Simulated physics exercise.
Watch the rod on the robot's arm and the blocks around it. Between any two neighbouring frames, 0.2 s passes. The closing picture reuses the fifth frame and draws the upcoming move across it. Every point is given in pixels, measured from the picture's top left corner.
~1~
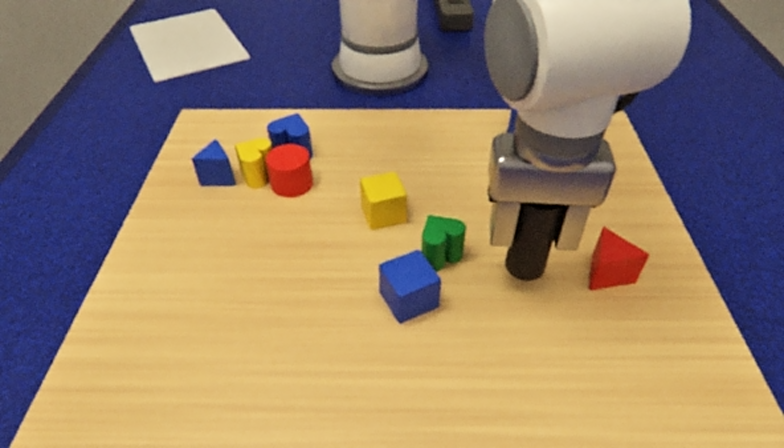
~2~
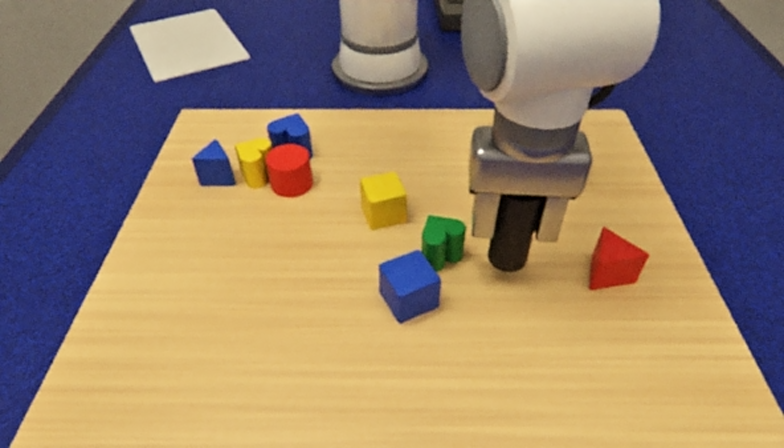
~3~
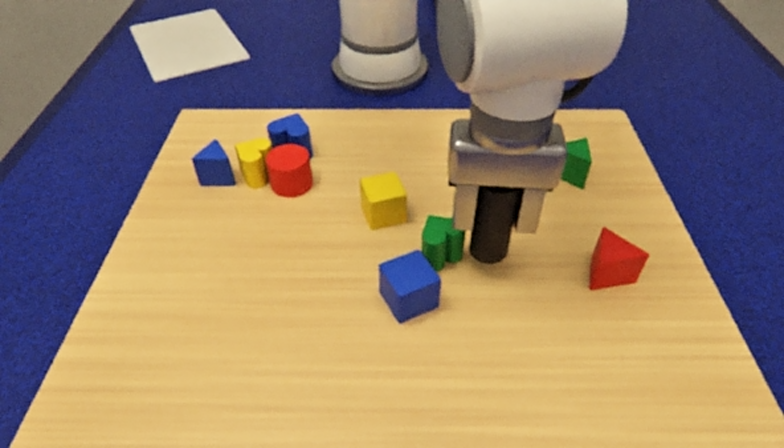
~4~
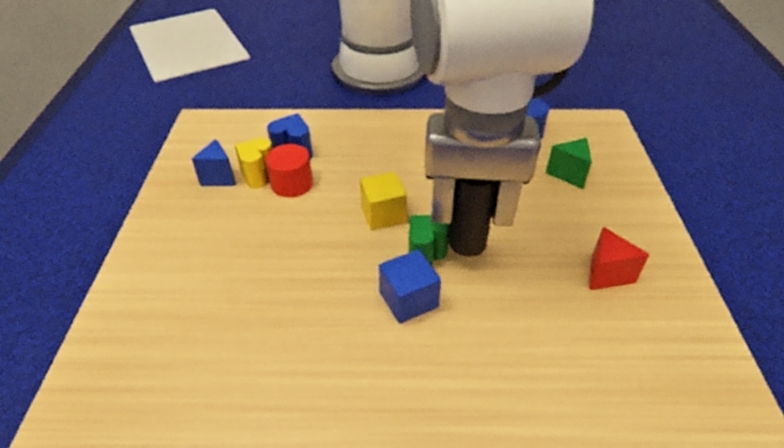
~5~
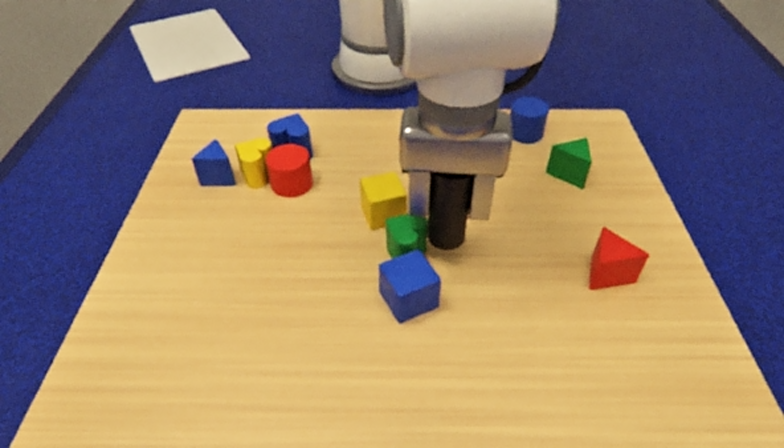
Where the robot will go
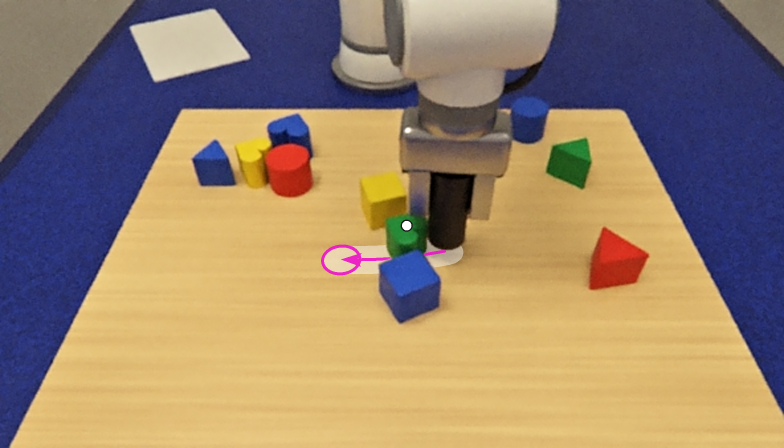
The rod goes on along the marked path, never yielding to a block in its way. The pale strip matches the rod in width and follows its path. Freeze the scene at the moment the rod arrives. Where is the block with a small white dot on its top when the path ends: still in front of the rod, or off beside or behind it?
Most likely the block with a small white dot on its top stays ahead.
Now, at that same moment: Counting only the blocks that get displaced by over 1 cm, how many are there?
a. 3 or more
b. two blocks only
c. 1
My pick is c.
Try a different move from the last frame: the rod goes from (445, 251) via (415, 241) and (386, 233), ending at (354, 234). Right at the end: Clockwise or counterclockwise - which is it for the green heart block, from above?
Looking down: Anticlockwise.
The line goes from (445, 251) through (411, 256) and (376, 259) to (341, 260); the dot is on the green heart block.
What follows on the original path. One third of the way, rod (410, 243); green heart block (376, 227), turned 25° anticlockwise.
Two thirds of the way, rod (375, 245); green heart block (340, 230), turned 25° anticlockwise.
At the end, rod (340, 246); green heart block (304, 230), turned 25° anticlockwise; blue square block unmoved.
